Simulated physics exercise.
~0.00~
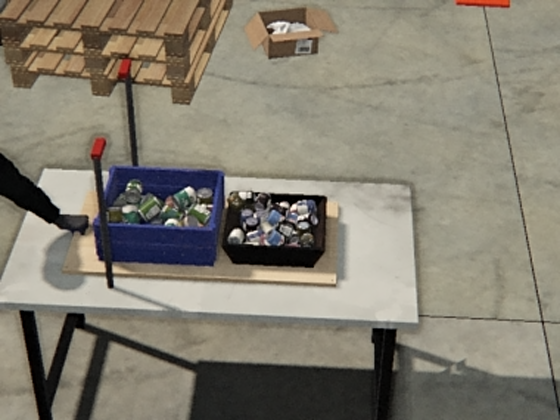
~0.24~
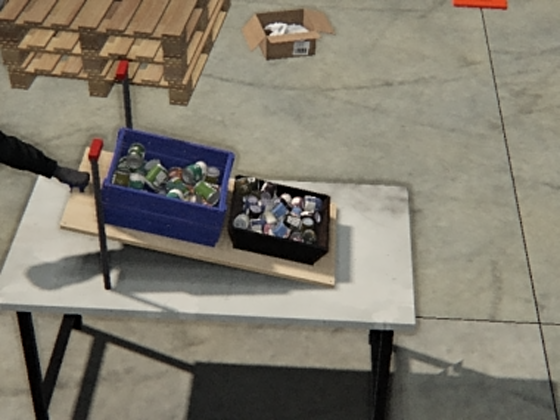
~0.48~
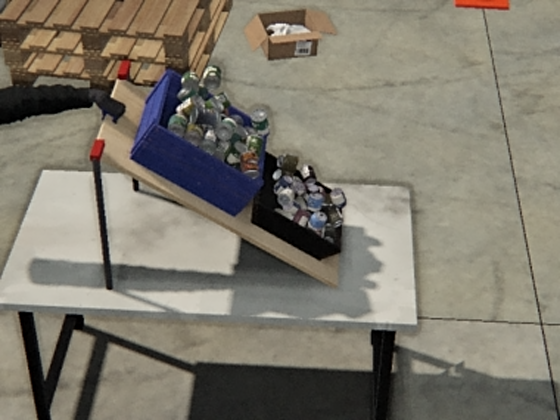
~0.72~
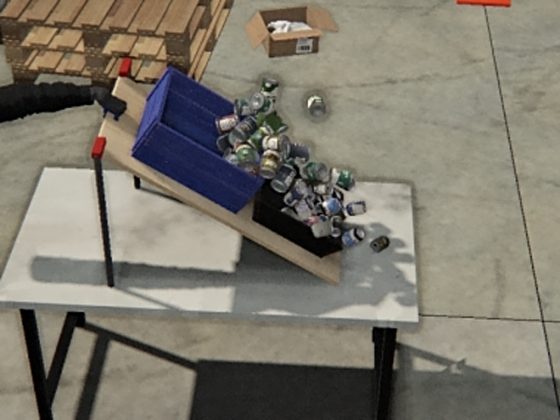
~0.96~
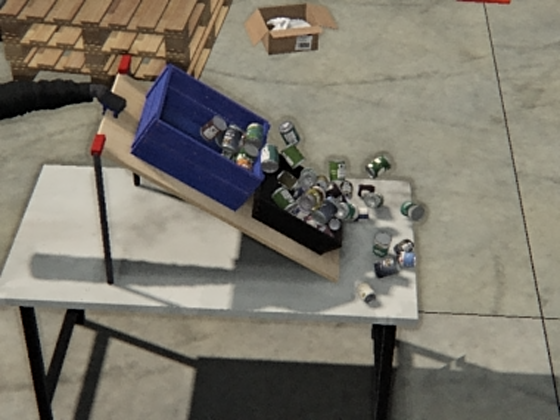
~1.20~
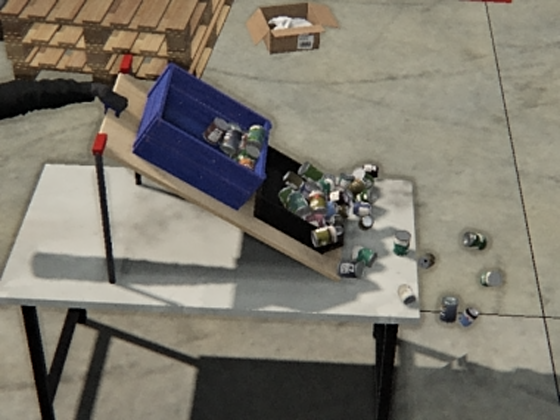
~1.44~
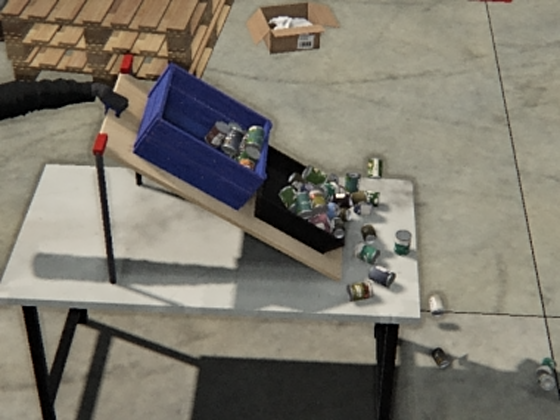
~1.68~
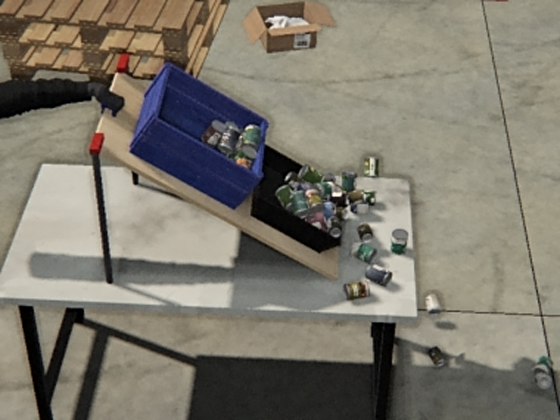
The clip shows a gloved hand swiftly raising the left end of a board holding a blue tub and a black tub of cans until it meets two red stops; cans spill rightward, some dropping to the floor, while others remain in the tilted tubs and on the table.
